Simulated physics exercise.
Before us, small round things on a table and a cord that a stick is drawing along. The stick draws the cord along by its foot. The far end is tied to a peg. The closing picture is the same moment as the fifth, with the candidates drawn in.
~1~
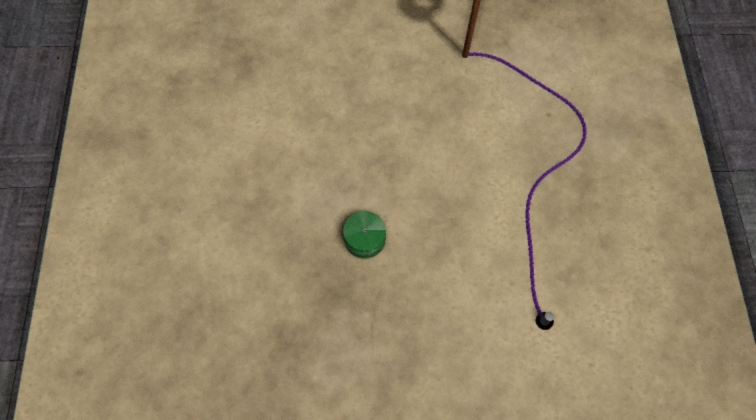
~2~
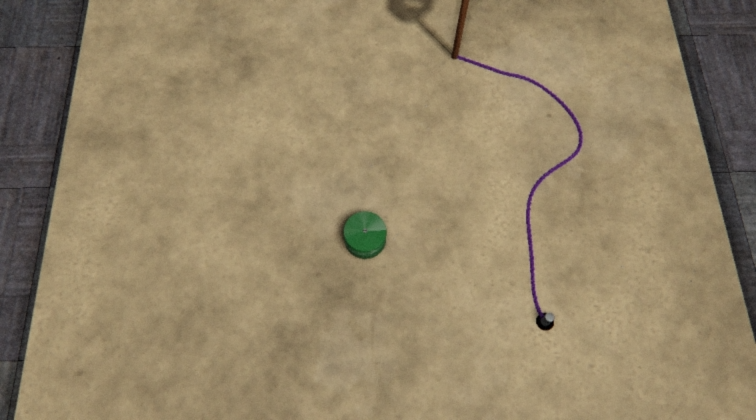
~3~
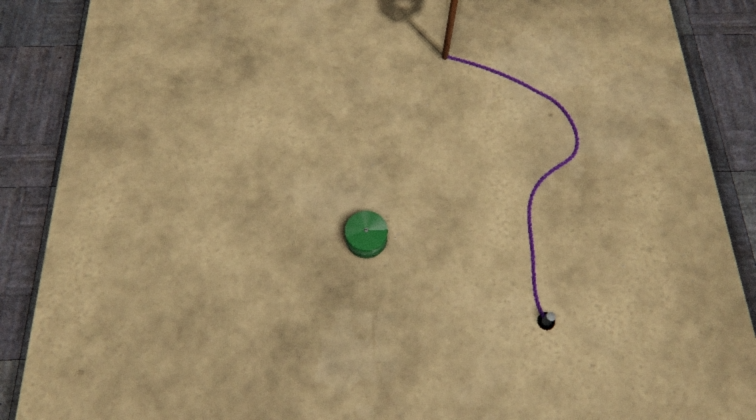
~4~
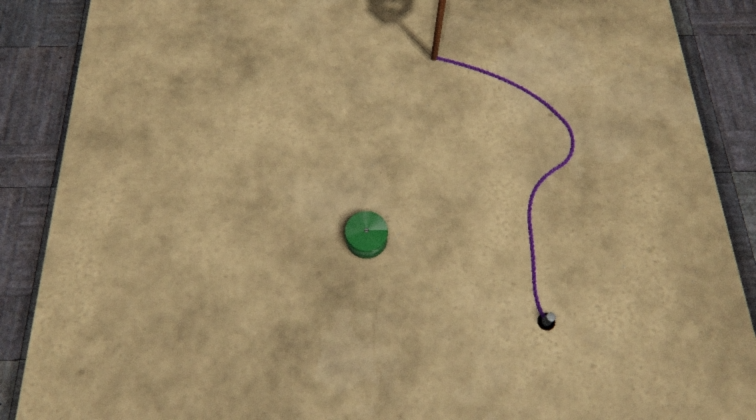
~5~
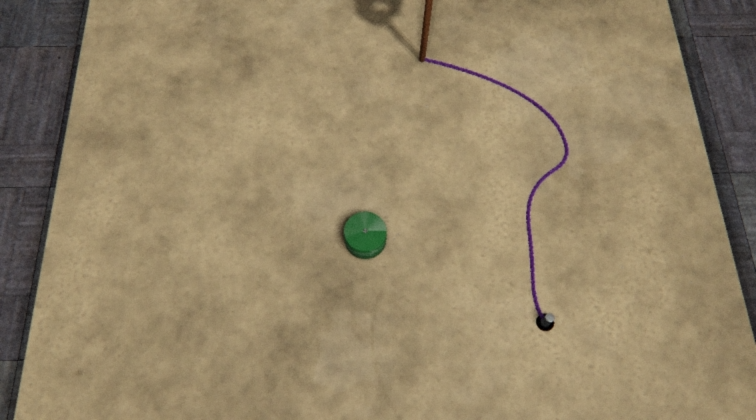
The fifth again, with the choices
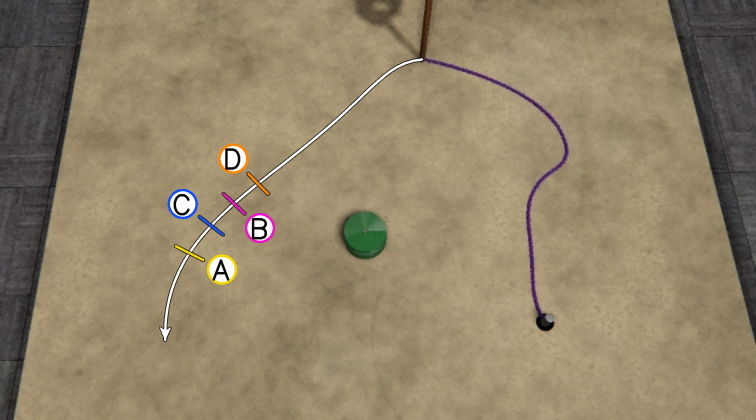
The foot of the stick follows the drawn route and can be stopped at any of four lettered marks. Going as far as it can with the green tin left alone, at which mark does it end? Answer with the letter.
A is the last safe stop.
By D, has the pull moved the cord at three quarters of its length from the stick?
By then, no.
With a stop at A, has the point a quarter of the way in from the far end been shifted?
Yes.
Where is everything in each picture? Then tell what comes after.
The first picture shows green tin (365, 235); peg (547, 319).
The second picture shows green tin (365, 235); peg (547, 319).
The third picture shows green tin (366, 235); peg (549, 319).
The fourth picture shows green tin (367, 235); peg (549, 319).
The fifth picture shows green tin (365, 236); peg (547, 320).
On the marked copy, A at (189, 253); B at (234, 204); C at (211, 226); D at (258, 184); the route from (422, 60) via (273, 172) to (165, 340).
Following A. Soon after the start, foot of the stick (342, 116), middle of the cord (522, 144).
Later, foot of the stick (260, 183), middle of the cord (455, 168).
In the end, foot of the stick (190, 254), middle of the cord (391, 211); nothing has been touched.
As for the rest, B is safe but short; C is safe but short; D is safe but short.
